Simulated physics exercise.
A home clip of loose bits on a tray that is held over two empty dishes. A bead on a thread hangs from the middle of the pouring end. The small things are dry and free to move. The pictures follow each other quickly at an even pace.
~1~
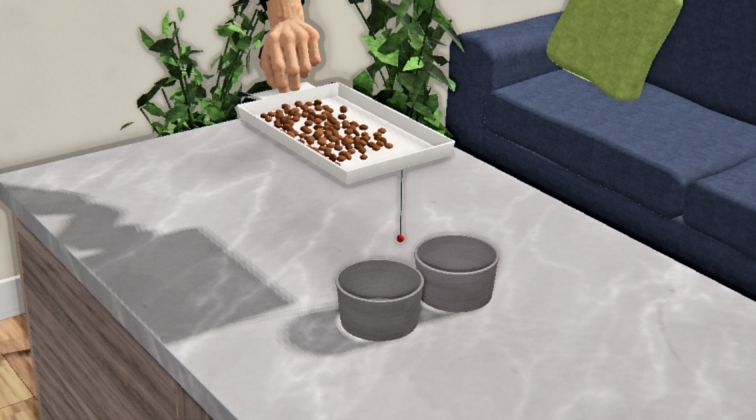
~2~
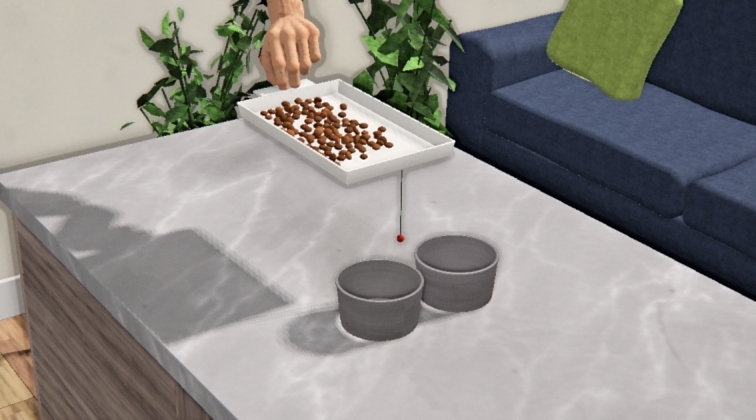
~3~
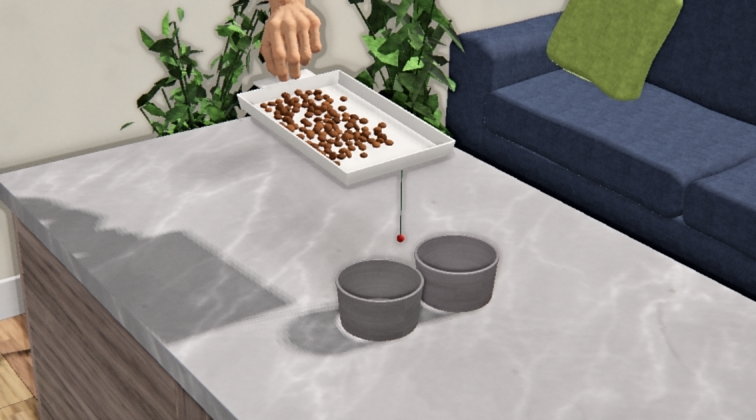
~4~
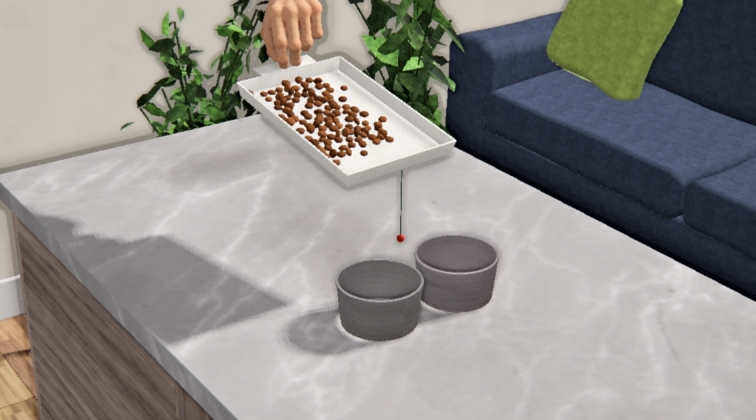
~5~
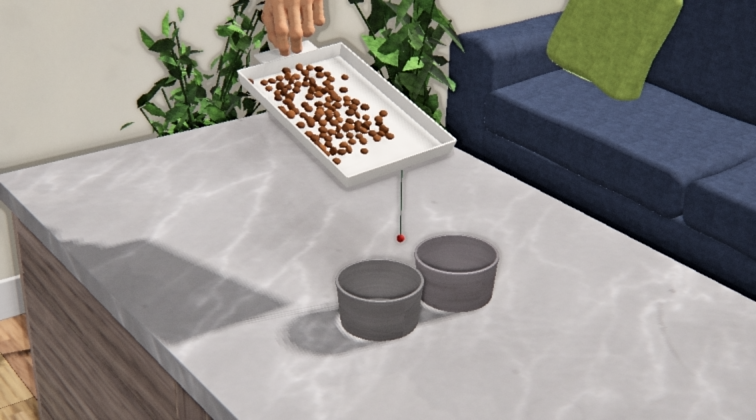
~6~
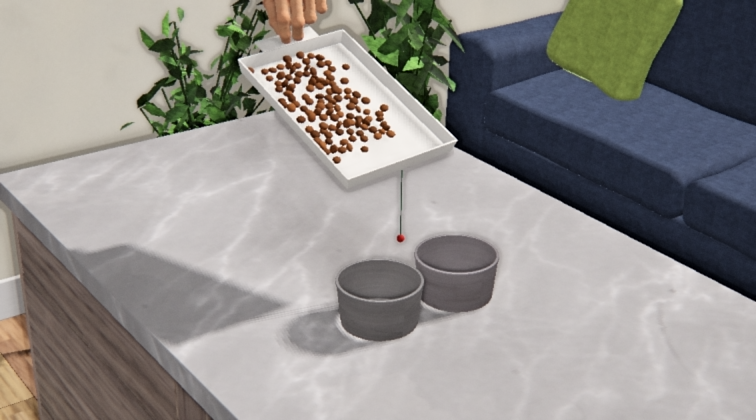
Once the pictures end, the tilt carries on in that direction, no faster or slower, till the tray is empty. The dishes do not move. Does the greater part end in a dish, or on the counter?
In the dishes lies over half of it.
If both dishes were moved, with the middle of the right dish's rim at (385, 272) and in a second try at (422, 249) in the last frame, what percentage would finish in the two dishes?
First some 90, then 70 per cent.
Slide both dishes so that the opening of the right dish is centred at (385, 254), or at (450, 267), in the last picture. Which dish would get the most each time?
In turn: The right dish; the dish on the left.
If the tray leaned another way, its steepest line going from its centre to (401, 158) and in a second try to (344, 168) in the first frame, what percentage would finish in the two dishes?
Near 90 % and 70 %.
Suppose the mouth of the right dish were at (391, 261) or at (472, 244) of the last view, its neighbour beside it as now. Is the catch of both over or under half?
In turn: Over half; the larger part.
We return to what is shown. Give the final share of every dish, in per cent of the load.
The left dish has 90 per cent, the right dish has 0.
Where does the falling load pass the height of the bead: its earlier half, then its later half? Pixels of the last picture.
At about (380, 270), then at (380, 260).
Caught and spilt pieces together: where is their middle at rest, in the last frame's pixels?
Near (381, 312).
Soon, tray tipped steeply; nearly all on the tray; a stray few in the left dish; a small part in the air.
A while on, tray tipped right over; about a third on the tray; about half in the left dish; a stray few in the right dish; a small part outside both; a small part in the air.
Towards the end, tray tipped past a quarter turn; most in the left dish; a small part in the right dish; a small part outside both.
Finally, tray tipped past a quarter turn; most in the left dish; a small part in the right dish; a small part outside both.
